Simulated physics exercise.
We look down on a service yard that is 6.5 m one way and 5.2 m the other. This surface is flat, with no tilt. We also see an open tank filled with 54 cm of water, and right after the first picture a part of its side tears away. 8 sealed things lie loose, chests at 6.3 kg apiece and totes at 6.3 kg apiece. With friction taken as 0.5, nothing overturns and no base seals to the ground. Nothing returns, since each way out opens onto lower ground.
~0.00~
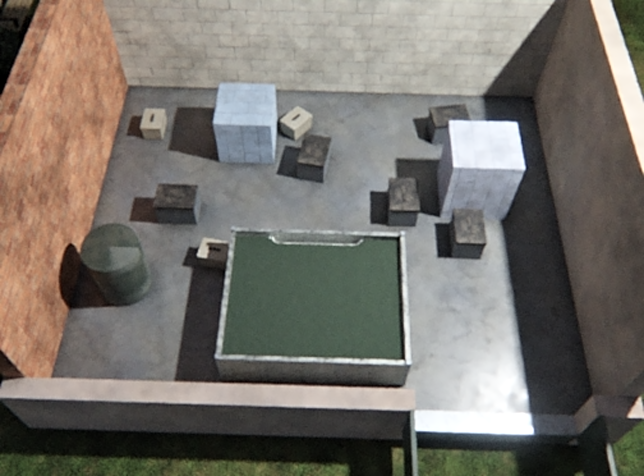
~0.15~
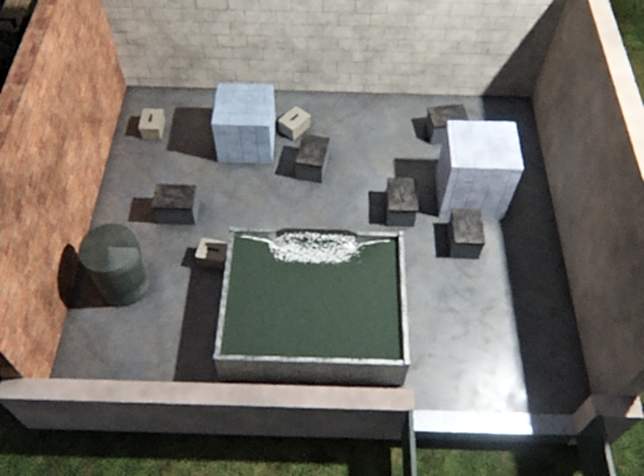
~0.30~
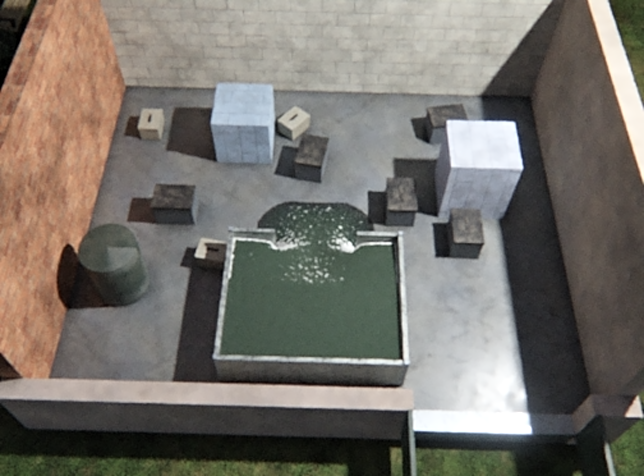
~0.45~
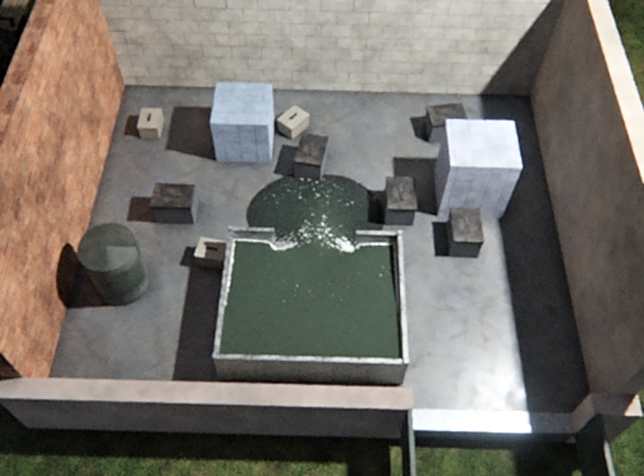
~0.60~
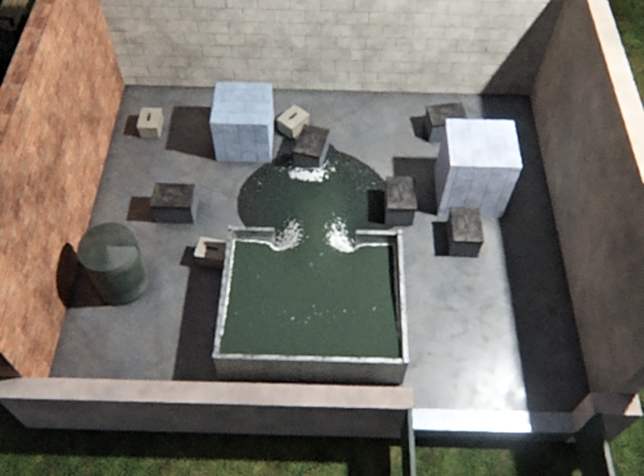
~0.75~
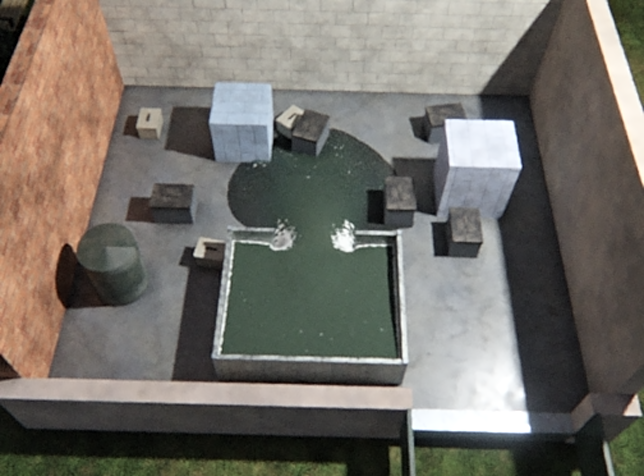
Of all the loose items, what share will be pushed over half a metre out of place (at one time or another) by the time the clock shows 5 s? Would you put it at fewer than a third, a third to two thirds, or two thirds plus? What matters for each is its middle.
It reaches a third but not two thirds.
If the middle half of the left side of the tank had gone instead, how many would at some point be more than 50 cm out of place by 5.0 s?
That would give 2.
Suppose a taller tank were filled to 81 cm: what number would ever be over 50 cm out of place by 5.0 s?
It would come to 4 of them.
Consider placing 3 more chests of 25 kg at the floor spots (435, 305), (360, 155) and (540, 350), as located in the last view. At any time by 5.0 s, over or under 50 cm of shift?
Result, in sequence: Below the mark / above the mark / below the mark.
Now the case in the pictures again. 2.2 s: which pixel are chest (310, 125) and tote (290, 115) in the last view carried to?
Roughly (352, 77), then roughly (240, 86).
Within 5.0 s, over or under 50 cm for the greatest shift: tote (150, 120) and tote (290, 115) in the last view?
Beyond the mark, beyond the mark.
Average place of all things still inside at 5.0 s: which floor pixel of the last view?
Mean position approx. (322, 201).
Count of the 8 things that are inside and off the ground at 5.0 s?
Answer: 4.
After 1.1 s 1 of 8 are over 50 cm from their spots; 0 afloat.
After 2.2 s 2 of 8 are over 50 cm from their spots; 1 afloat.
After 3.5 s 3 of 8 are over 50 cm from their spots; 4 afloat.
After 5.0 s 4 of 8 are over 50 cm from their spots, and 4 have been at some point; 4 afloat.
